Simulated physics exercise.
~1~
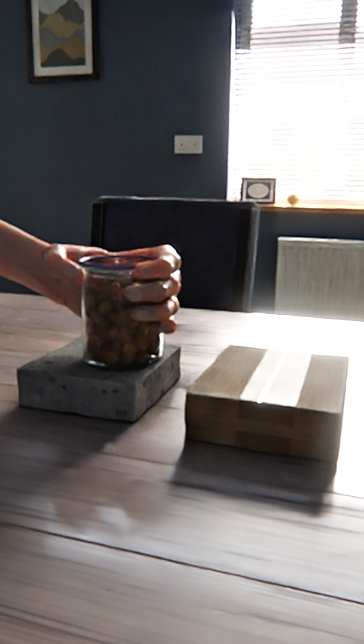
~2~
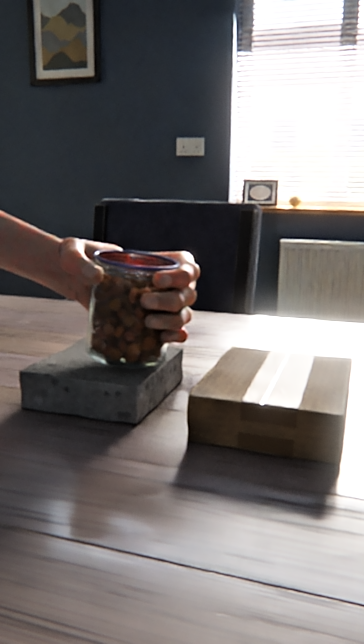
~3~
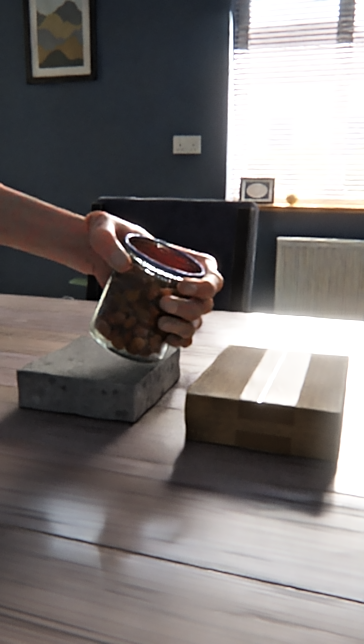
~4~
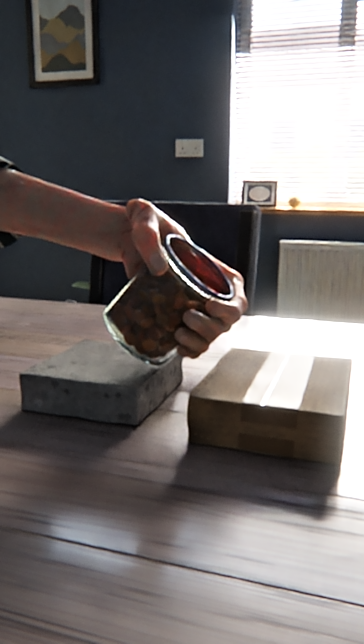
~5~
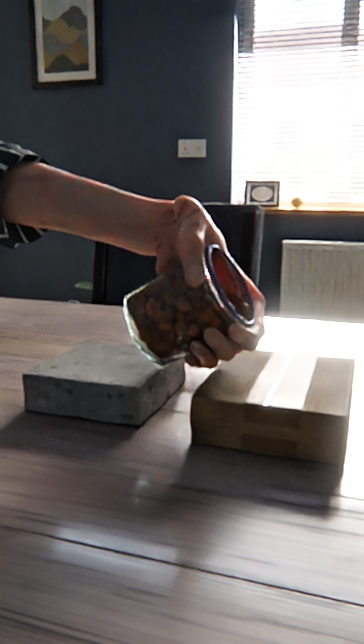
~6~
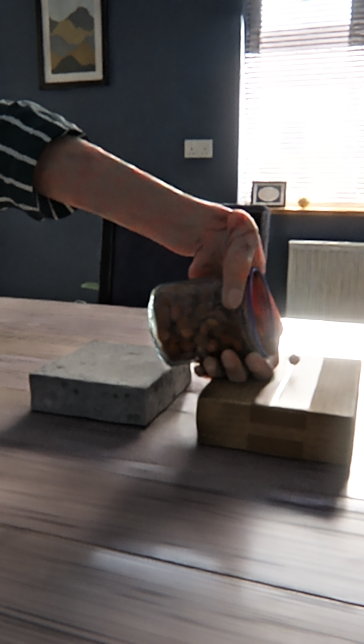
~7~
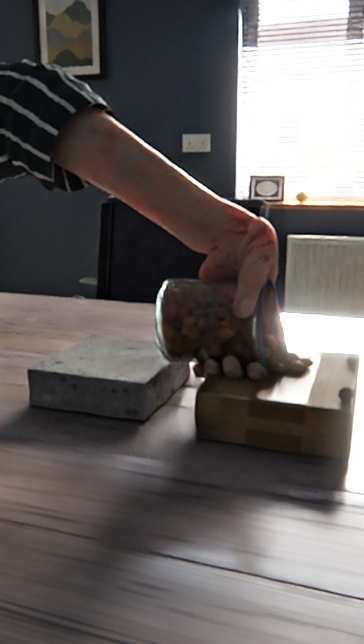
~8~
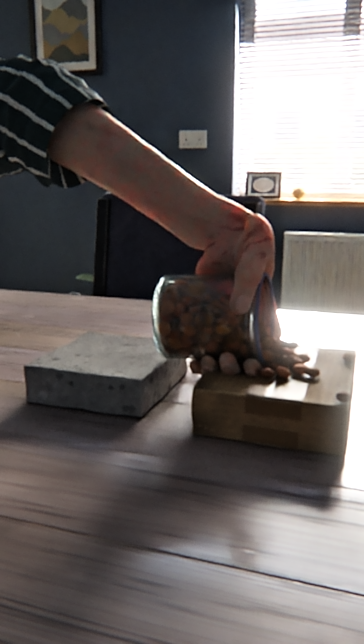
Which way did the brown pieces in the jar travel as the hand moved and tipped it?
They moved to the right, going from above the grey block towards the wooden one.
